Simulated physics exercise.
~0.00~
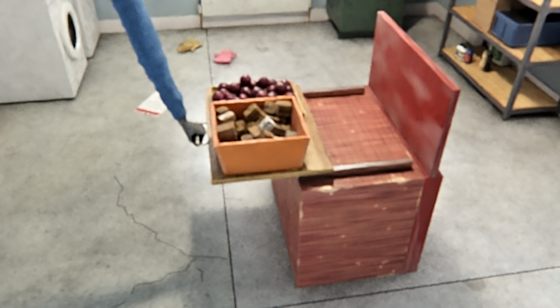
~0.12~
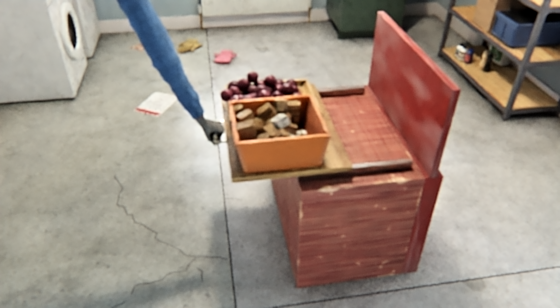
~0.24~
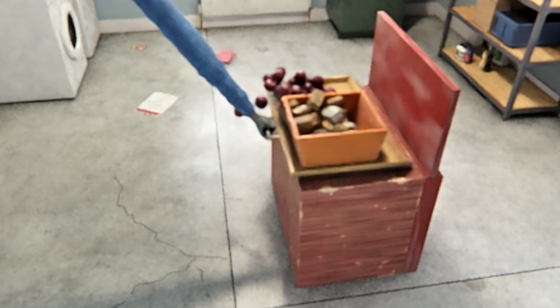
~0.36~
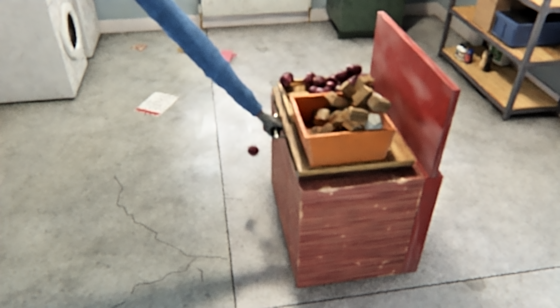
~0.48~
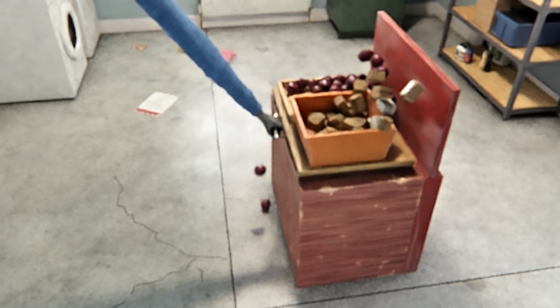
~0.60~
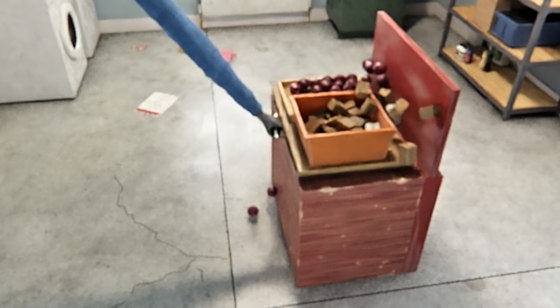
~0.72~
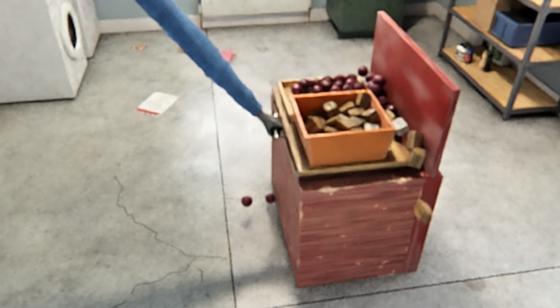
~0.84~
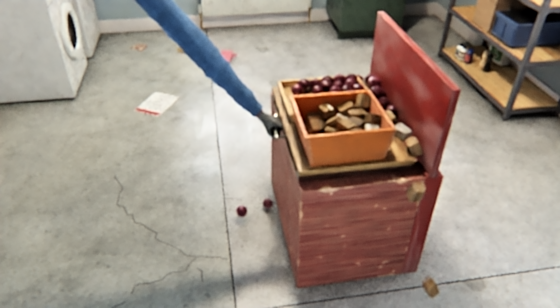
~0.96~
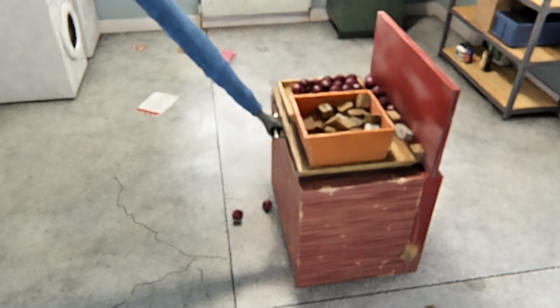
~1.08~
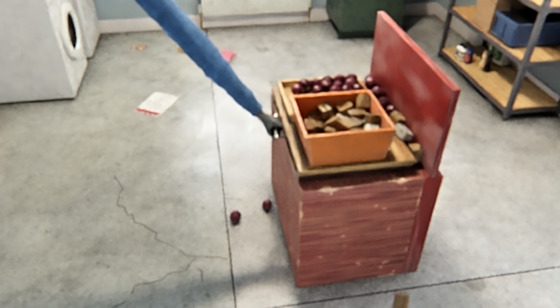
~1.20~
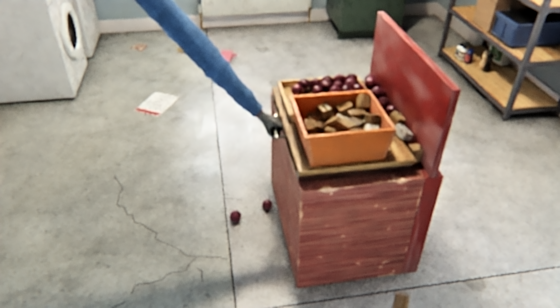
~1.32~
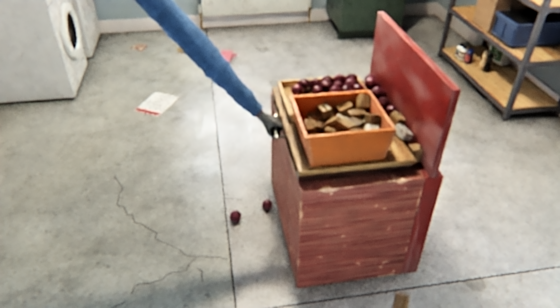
In a room with a cracked grey concrete floor, seen from above at an angle, a worn red wooden chest with a raised back panel stands between a white washing machine at left and shelving at right. A blue arm grips its pulled-out shelf, which holds an orange tray of small brown parcels and, behind it, a wooden tray of dark red onions. The arm shoves the shelf rightward until it stops, and the loads lurch toward the panel. Onions drop at the left, while parcels spill off the right. Finally two onions and a parcel rest on the floor, both trays still well filled.
